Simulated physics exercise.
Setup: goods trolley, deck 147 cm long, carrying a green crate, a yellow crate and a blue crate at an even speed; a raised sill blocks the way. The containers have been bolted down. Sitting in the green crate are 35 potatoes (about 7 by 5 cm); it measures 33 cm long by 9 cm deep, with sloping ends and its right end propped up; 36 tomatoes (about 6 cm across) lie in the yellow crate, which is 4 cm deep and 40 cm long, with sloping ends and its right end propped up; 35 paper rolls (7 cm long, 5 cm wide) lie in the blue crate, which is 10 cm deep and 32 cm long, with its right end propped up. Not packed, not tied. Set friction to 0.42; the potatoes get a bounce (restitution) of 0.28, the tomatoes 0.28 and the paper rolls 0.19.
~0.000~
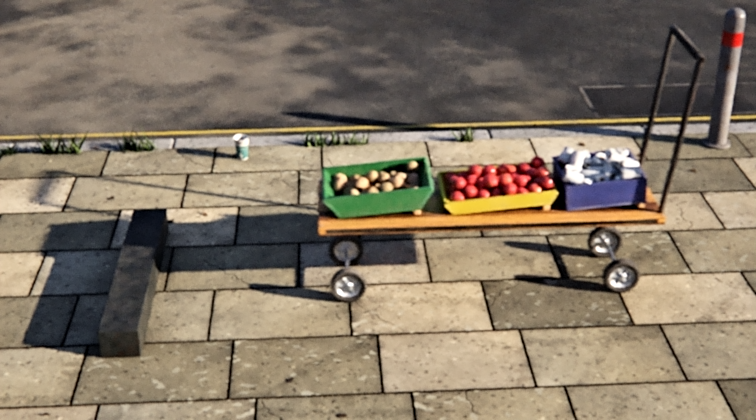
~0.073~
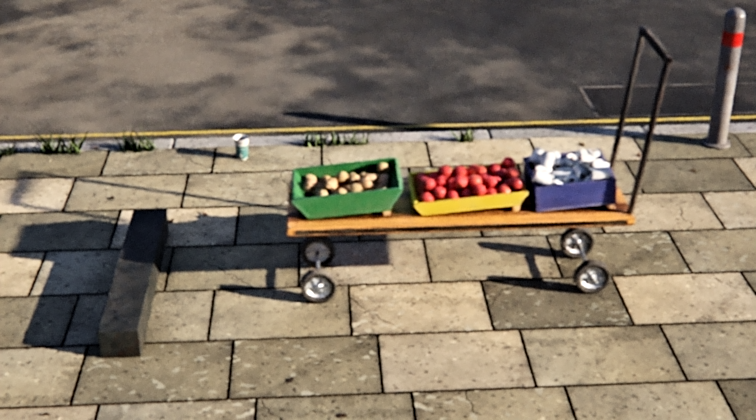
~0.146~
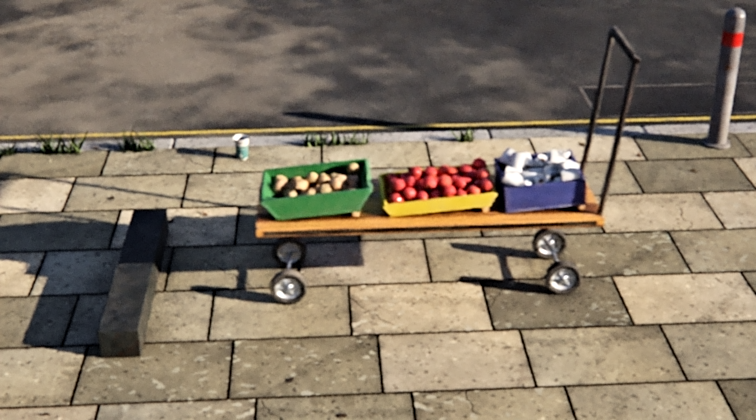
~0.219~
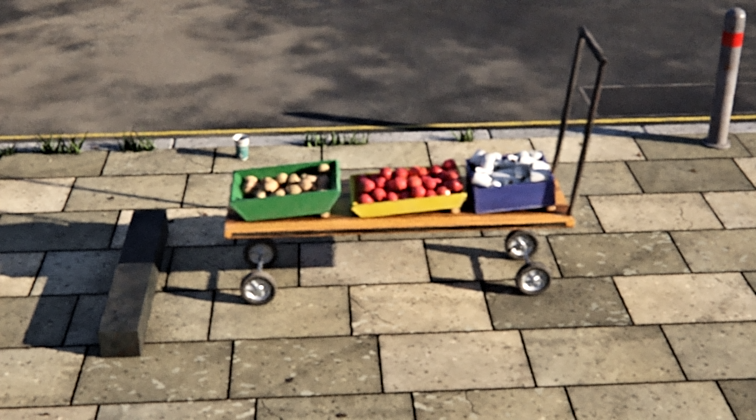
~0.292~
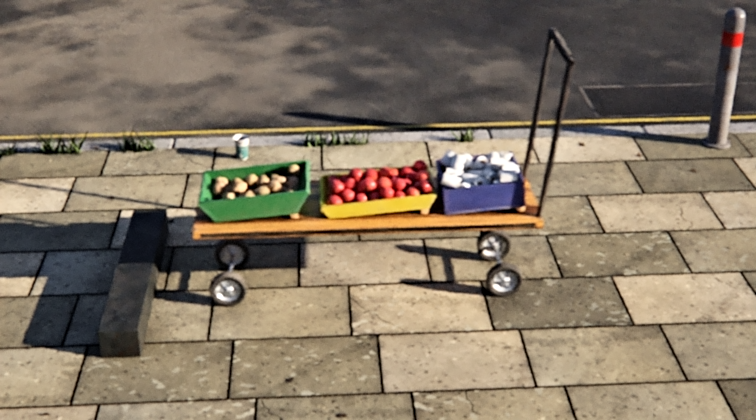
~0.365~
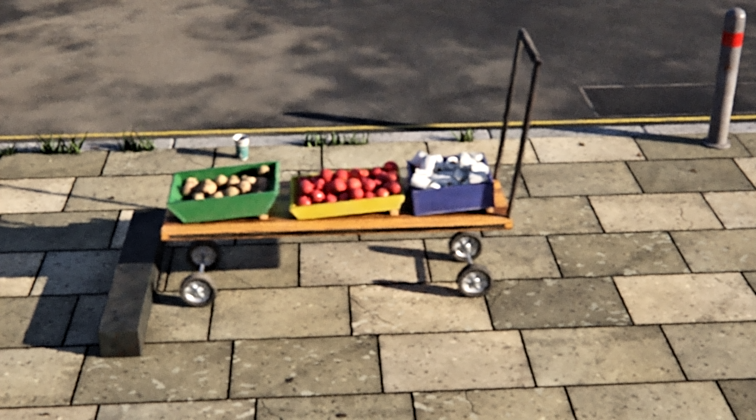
A flat wooden trolley carrying potatoes in a green crate, tomatoes in a yellow one and white paper rolls in a blue one rolled steadily left across the paving, drawing close to a raised sill.
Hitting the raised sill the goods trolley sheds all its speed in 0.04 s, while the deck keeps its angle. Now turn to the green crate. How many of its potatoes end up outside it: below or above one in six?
A sixth is not reached.
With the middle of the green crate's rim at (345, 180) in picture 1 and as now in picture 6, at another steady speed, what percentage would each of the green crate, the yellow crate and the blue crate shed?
That would give green crate 0 %, yellow crate 20 % and blue crate 20 %.
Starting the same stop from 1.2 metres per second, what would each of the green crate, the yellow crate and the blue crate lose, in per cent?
In that case the green crate sheds 0 per cent of its load, the yellow crate 10 per cent, and the blue crate 10 per cent.
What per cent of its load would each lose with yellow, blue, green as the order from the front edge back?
Green crate 10 %, yellow crate 30 %, blue crate 20 %.
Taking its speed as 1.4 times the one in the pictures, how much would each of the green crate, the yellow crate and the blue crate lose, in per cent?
Then green crate 20, yellow crate 40, blue crate 30 per cent.
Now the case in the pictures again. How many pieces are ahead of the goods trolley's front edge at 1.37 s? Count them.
Roughly 2 pieces.
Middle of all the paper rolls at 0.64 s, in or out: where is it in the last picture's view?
Roughly at (409, 179).
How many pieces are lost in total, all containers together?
About 18 pieces.
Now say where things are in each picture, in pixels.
In the first picture (each is followed by its nearest rim corner in this view), green crate, (325, 199); blue crate, (569, 186); 78 cm short of the stop; none out.
In the second picture, green crate, (294, 199); blue crate, (539, 187); 65 cm short of the stop.
In the third picture, green crate, (263, 200); blue crate, (508, 188); 52 cm short of the stop.
In the fourth picture, green crate, (231, 201); blue crate, (477, 189); 39 cm short of the stop.
In the fifth picture, green crate, (200, 202); blue crate, (446, 190); 26 cm short of the stop.
In the sixth picture, green crate, (168, 203); blue crate, (415, 191); 13 cm short of the stop; none out.
After 0.42 s, contact.
After 0.52 s, green crate 35 in, 0 out, yellow crate 35 in, 1 out and blue crate 32 in, 3 out.
After 0.64 s, green crate 34 in, 1 out, yellow crate 30 in, 6 out and blue crate 31 in, 4 out.
After 0.87 s, green crate 33 in, 2 out, yellow crate 26 in, 10 out and blue crate 30 in, 5 out.
Outcome (at 1.37 s), green crate 33 in, 2 out, yellow crate 26 in, 10 out and blue crate 29 in, 6 out. Asked share, 2 of 35, 6 per cent.
